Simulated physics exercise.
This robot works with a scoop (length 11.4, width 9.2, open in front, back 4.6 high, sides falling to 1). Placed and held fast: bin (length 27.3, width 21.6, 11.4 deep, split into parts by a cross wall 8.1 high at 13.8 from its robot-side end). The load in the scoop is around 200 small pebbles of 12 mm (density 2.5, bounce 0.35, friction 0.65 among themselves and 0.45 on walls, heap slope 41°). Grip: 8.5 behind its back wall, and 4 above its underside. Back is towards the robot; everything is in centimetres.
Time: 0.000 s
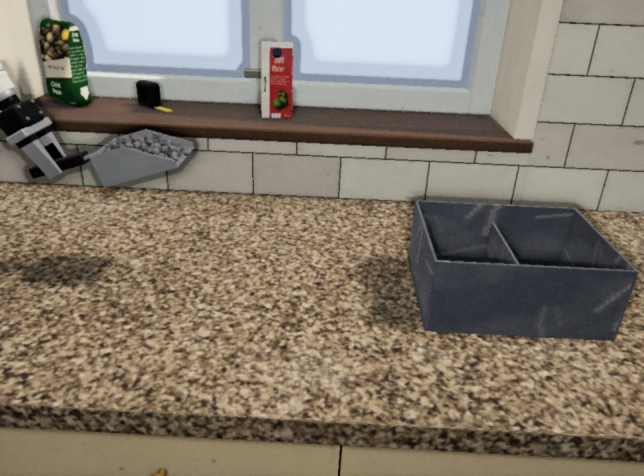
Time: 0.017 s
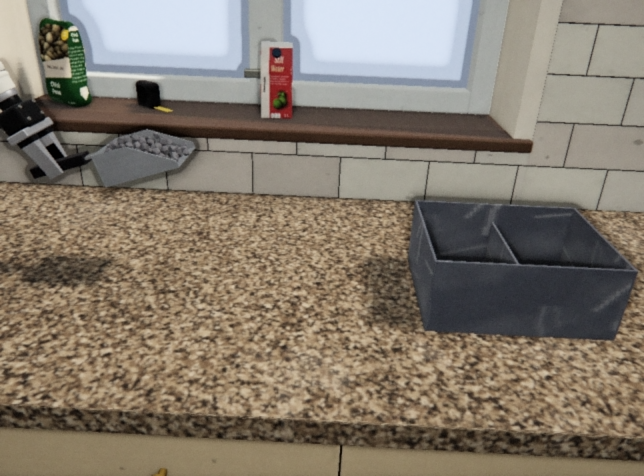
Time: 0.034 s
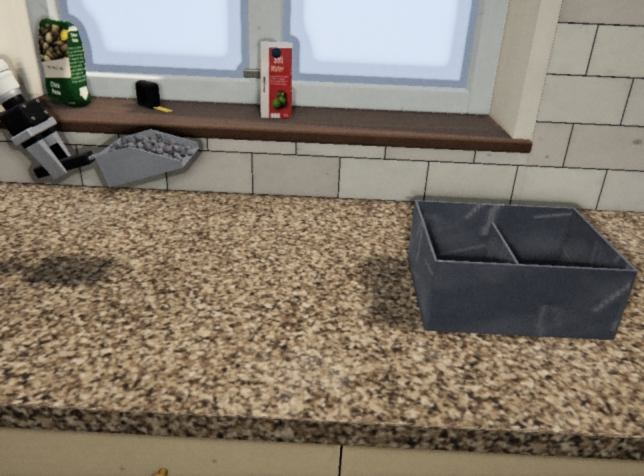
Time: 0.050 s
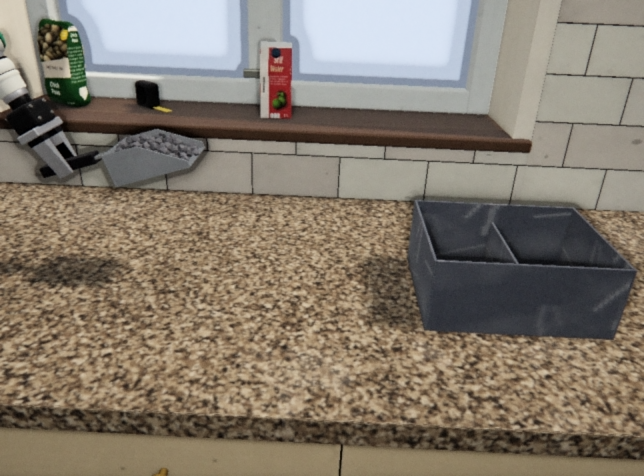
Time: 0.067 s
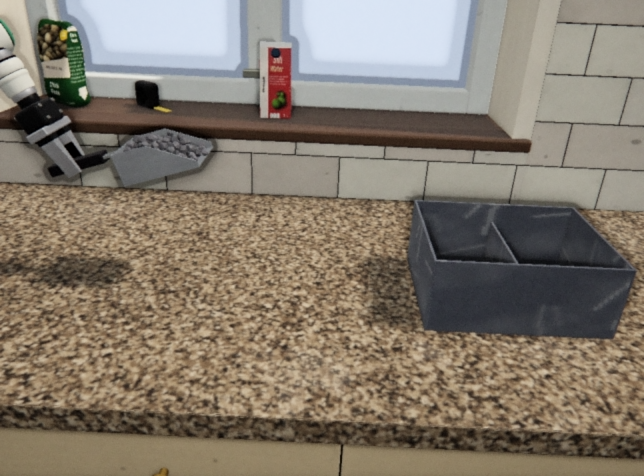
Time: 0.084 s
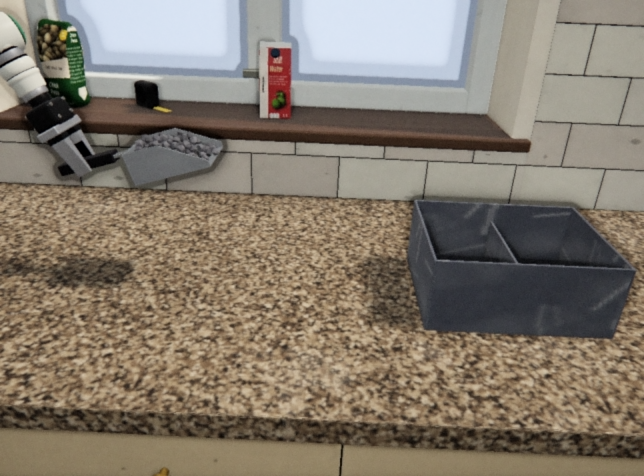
A robot arm held a gray scoop of small pebbles above a speckled kitchen counter and moved it slightly to the right, while a dark divided box sat still on the right side.
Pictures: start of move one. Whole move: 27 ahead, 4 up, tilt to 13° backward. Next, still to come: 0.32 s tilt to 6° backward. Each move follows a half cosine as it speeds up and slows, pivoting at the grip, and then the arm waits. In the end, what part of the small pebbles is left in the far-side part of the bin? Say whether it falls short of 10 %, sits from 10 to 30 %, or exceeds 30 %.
It falls short of 10 %.
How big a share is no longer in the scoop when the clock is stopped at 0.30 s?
About 5 per cent.
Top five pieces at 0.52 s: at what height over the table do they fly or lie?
Roughly 24 cm above the table.
After 0.30 s, tilted 13° backward, highest piece 27 above the table; 189 on the scoop, 6 in flight or on a rim.
After 0.52 s, tilted 8° backward, highest piece 25 above the table; 149 on the scoop, 14 in the robot-side part, 1 on the table or floor, 31 in flight or on a rim.
After 0.83 s, tilted 6° backward, highest piece 24 above the table; 149 on the scoop, 32 on the table or floor, 14 in the robot-side part.
After 1.88 s, tilted 6° backward, highest piece 24 above the table; 149 on the scoop, 32 on the table or floor, 14 in the robot-side part.
At rest, 149 on the scoop, 32 on the table or floor, 14 in the robot-side part. That is 0 % in the far-side part of the bin.
